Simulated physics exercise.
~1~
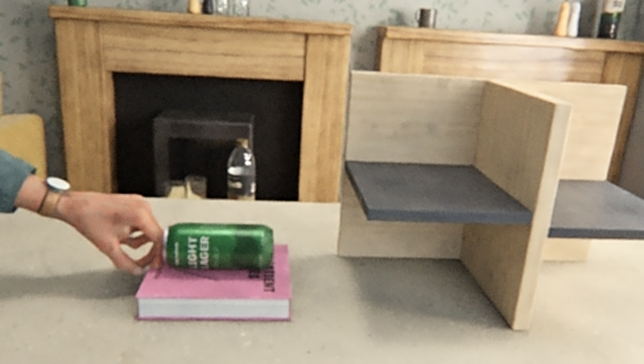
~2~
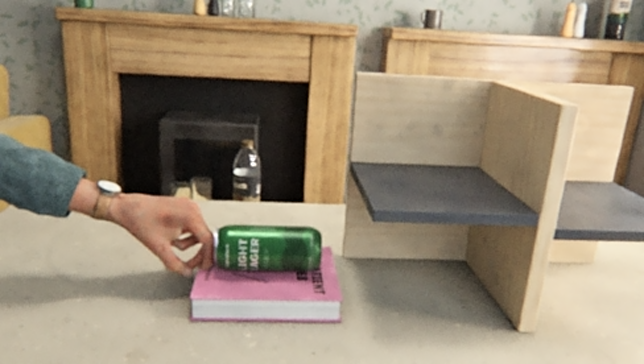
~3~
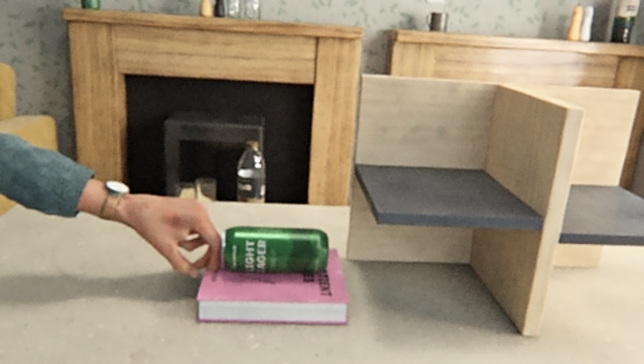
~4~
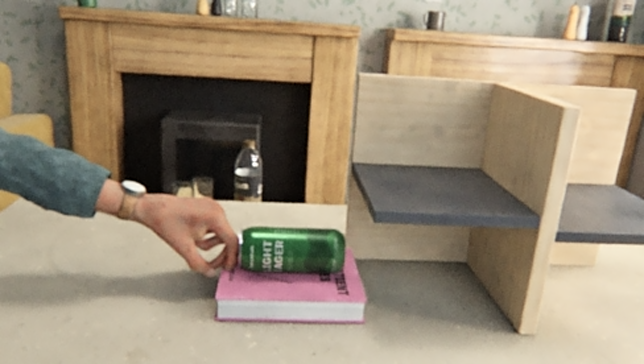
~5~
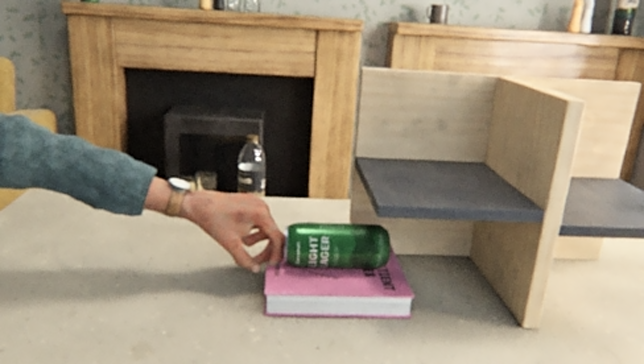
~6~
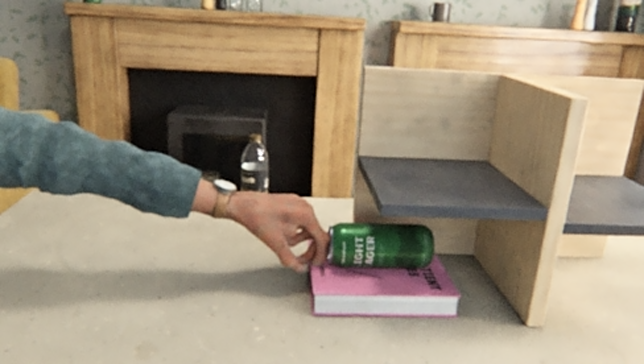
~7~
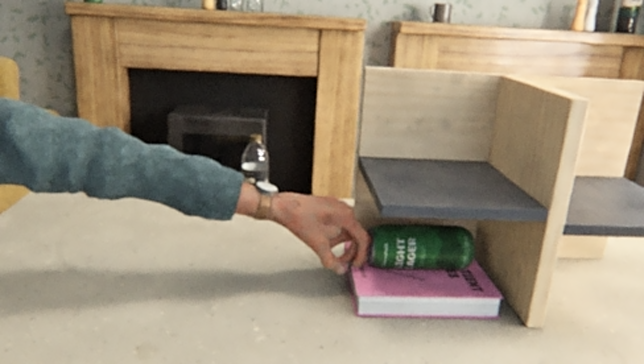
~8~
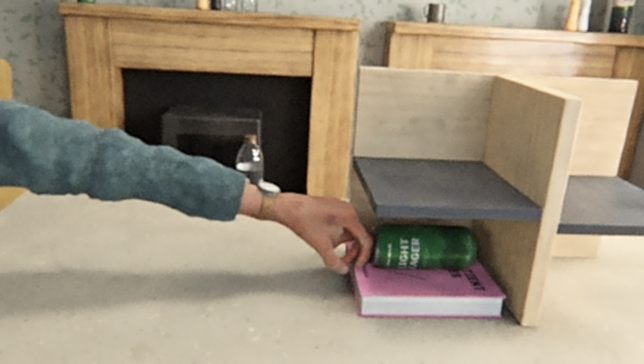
In a room with wooden fireplaces along the back wall, a slightly swaying camera looks across a pale tabletop from the front. A green can lies on its side on a pink book at the left, while a pale wooden shelf unit with dark grey boards stands at the right. A hand in a teal sleeve, wearing a wristwatch, reaches in from the left and pushes the can and book steadily rightward. The can rides along on the book toward the shelf's open lower space. It passes beneath the grey board without being blocked, and ends under it, still on the book, with the hand beside it.
